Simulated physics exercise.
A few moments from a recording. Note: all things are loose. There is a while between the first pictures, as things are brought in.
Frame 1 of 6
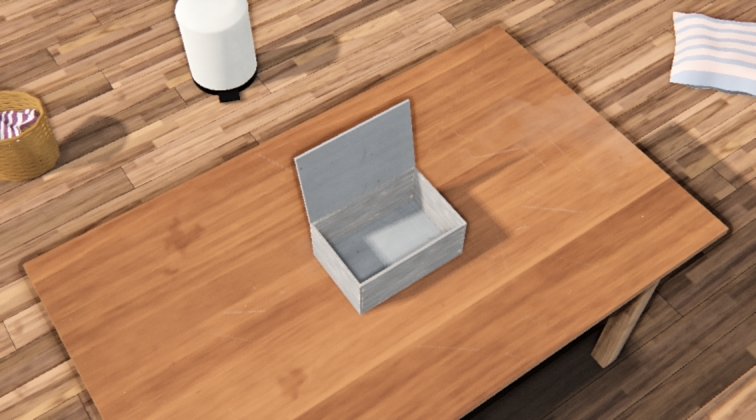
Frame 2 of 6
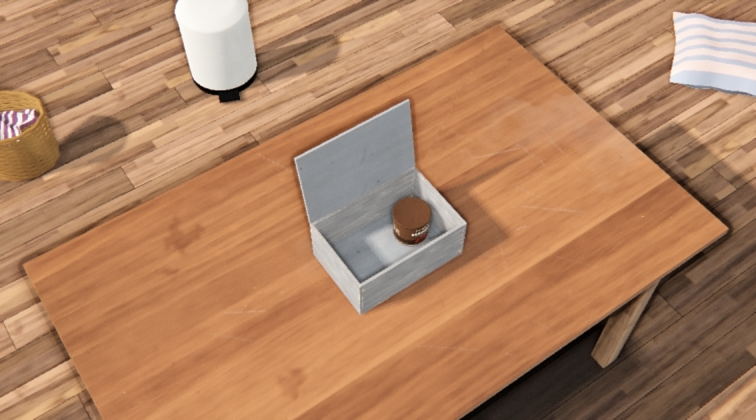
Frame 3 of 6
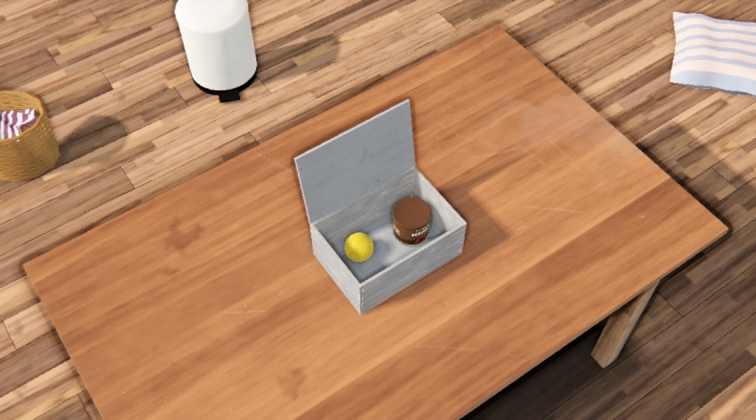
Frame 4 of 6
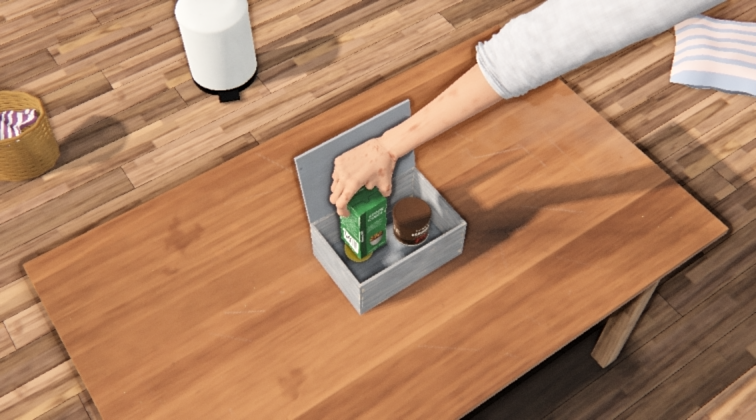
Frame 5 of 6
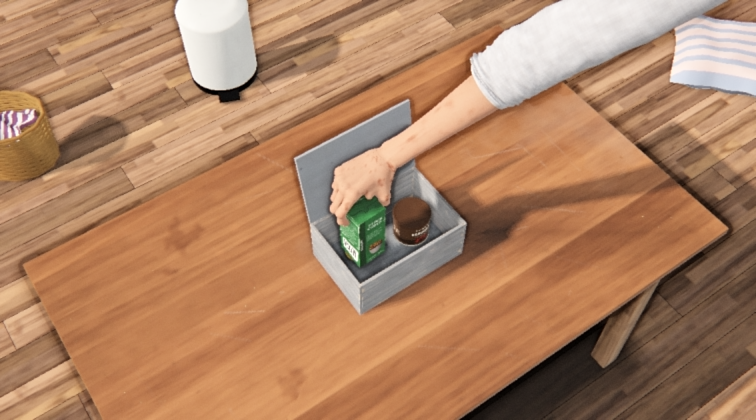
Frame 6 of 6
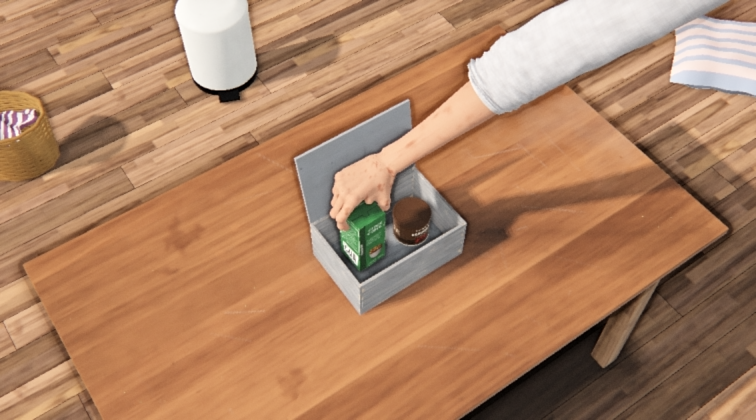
In the video, a brown jar and then a yellow lemon appear inside an open gray box on a wooden table. A hand then lowers a green carton into the box's left side and keeps hold of it.
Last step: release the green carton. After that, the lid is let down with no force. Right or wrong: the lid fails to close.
Right, it stays open.
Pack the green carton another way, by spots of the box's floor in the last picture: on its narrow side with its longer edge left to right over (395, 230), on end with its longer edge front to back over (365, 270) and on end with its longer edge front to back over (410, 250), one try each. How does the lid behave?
First try: The lid remains open; second try: It remains open; third try: It comes all the way down.
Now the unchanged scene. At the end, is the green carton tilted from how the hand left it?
Looking at the last picture, it sits at an angle.
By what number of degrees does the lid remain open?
Lid angle from rim - close to 25°.
Then, 1.30 s after the last picture, lid 80° above the rim; green carton tipped 53° from how it was near (364, 252); yellow lemon rolled a little.
Then, 1.90 s after the last picture, lid 25° above the rim; green carton tipped 53° from how it was near (364, 252); yellow lemon rolled a little.
At rest, lid 25° above the rim; tipped over in the box, green carton; the other 2 in place. Seen from the same camera at the end, green carton near (364, 252).
